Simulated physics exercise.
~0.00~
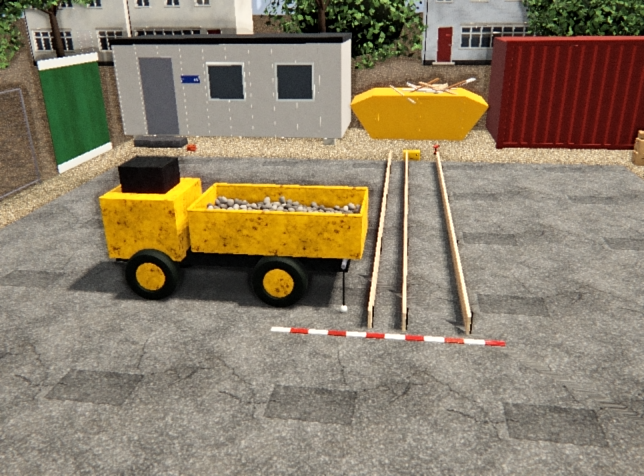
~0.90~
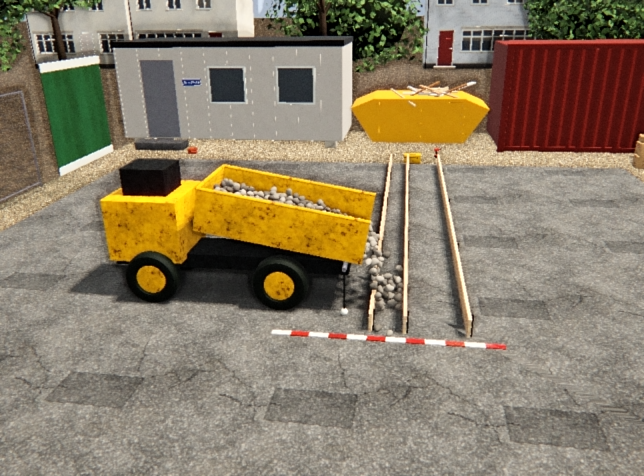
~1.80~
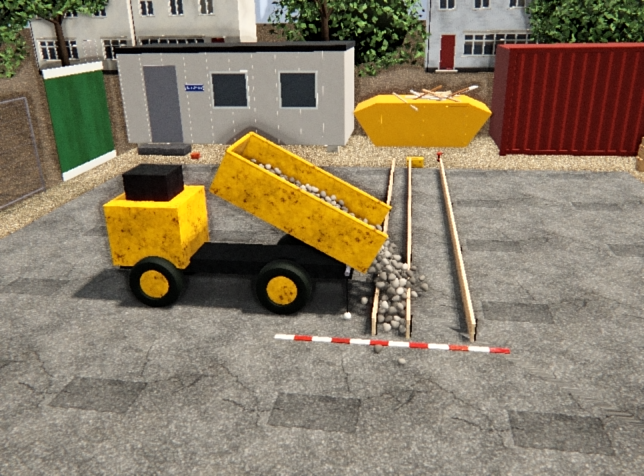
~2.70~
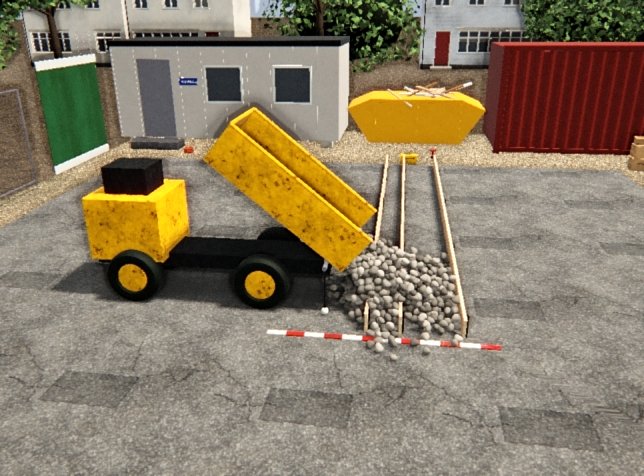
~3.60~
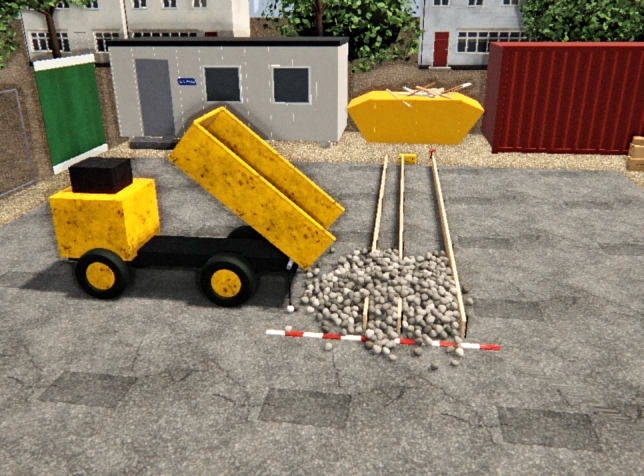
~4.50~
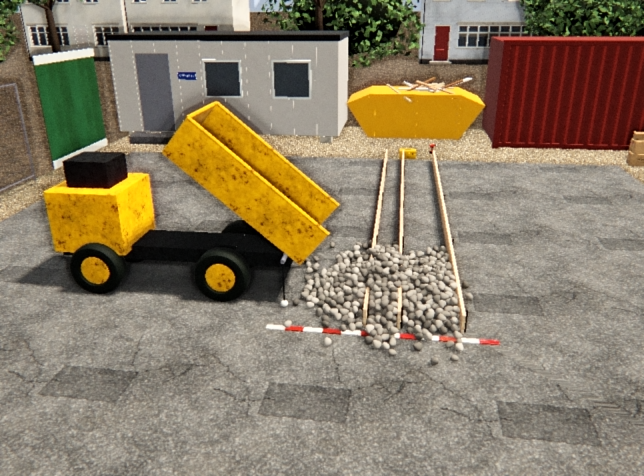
In the video, a yellow tipping truck in a paved yard raises its bed and pours rounded grey stones over wooden boards laid on the ground, then draws away to the left, its emptied bed still raised, leaving a broad heap across the boards and a red-and-white staff.
